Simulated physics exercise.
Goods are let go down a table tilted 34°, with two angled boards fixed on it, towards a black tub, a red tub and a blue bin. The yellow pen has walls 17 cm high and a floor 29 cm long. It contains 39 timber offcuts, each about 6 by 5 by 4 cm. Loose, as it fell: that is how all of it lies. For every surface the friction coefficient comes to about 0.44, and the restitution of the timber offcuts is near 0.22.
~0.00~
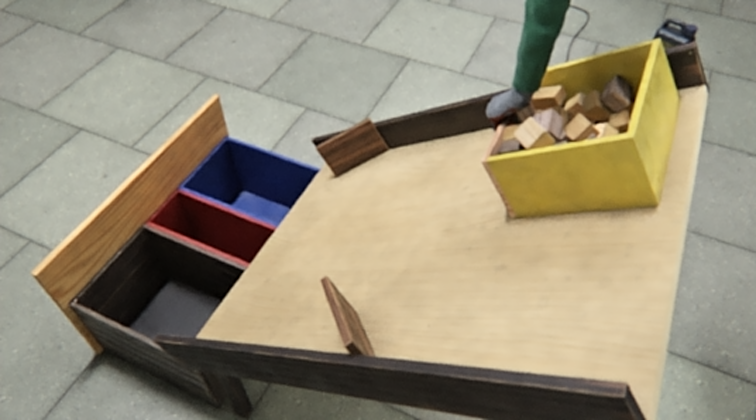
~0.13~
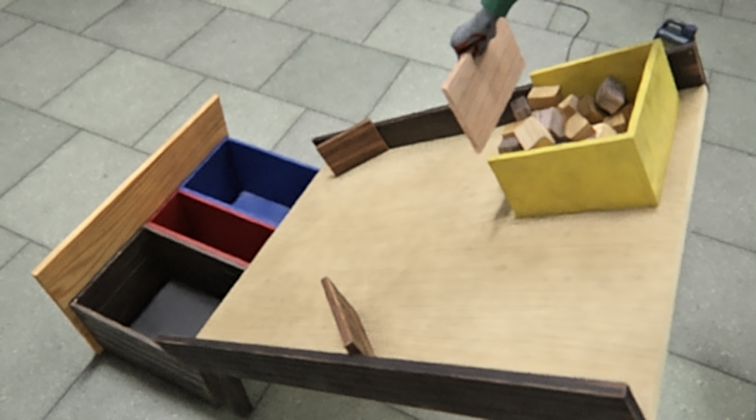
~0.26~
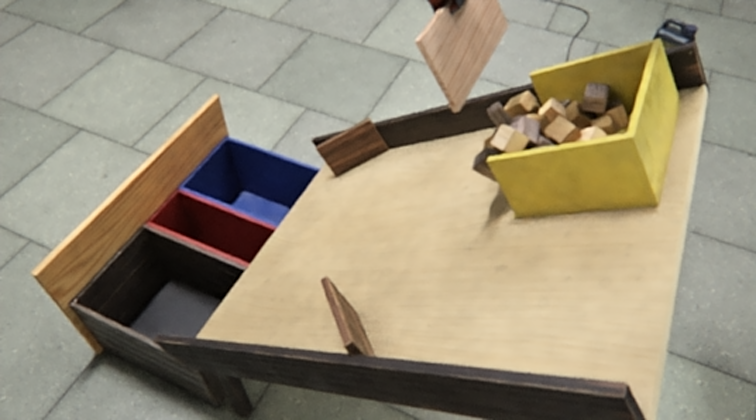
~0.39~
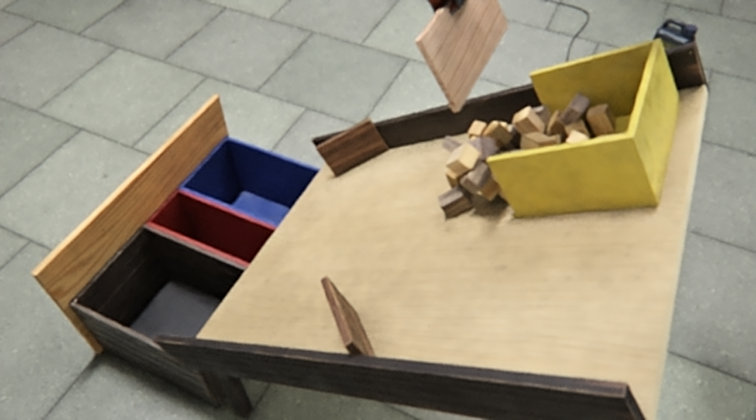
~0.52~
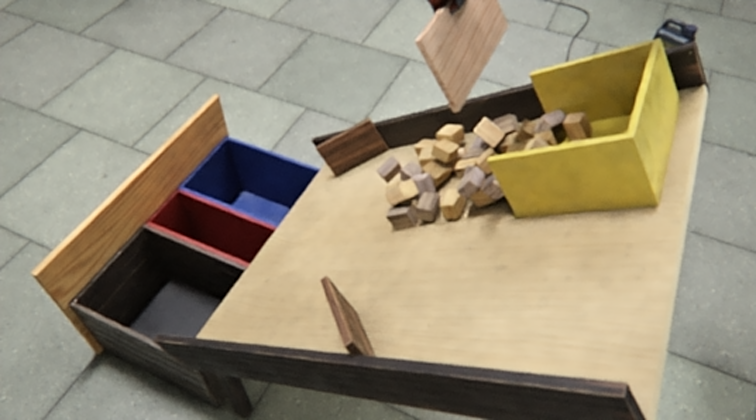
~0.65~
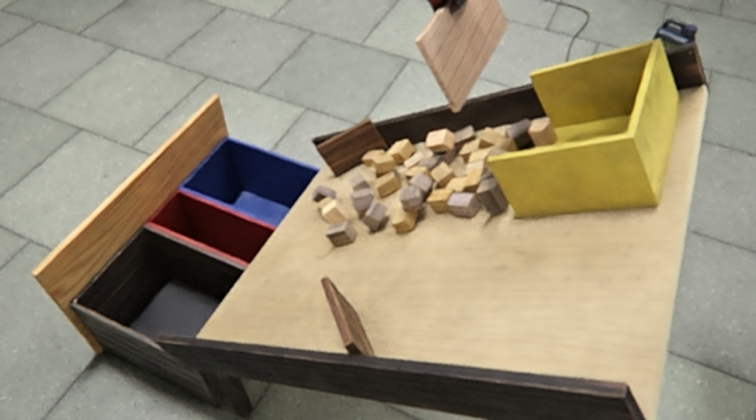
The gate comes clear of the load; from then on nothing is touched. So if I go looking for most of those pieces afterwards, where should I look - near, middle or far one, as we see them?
Look in the one farthest off.
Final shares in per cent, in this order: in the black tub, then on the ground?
I'd put it at about 5 percent, then about 0 percent.
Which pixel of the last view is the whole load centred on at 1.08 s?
I'd put the middle close to (288, 199) in the last view.
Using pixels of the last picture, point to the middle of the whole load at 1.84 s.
The centre sits near (231, 230).
After 0.84 s, 2 in the red tub, 35 on the slope and 2 in the air.
After 1.08 s, 1 in the black tub, 6 in the red tub, 8 in the blue bin, 19 on the slope and 5 in the air.
After 1.41 s, 1 in the black tub, 11 in the red tub, 24 in the blue bin, 1 on the slope and 2 in the air.
Outcome (at 1.84 s), 1 in the black tub, 12 in the red tub and 26 in the blue bin.
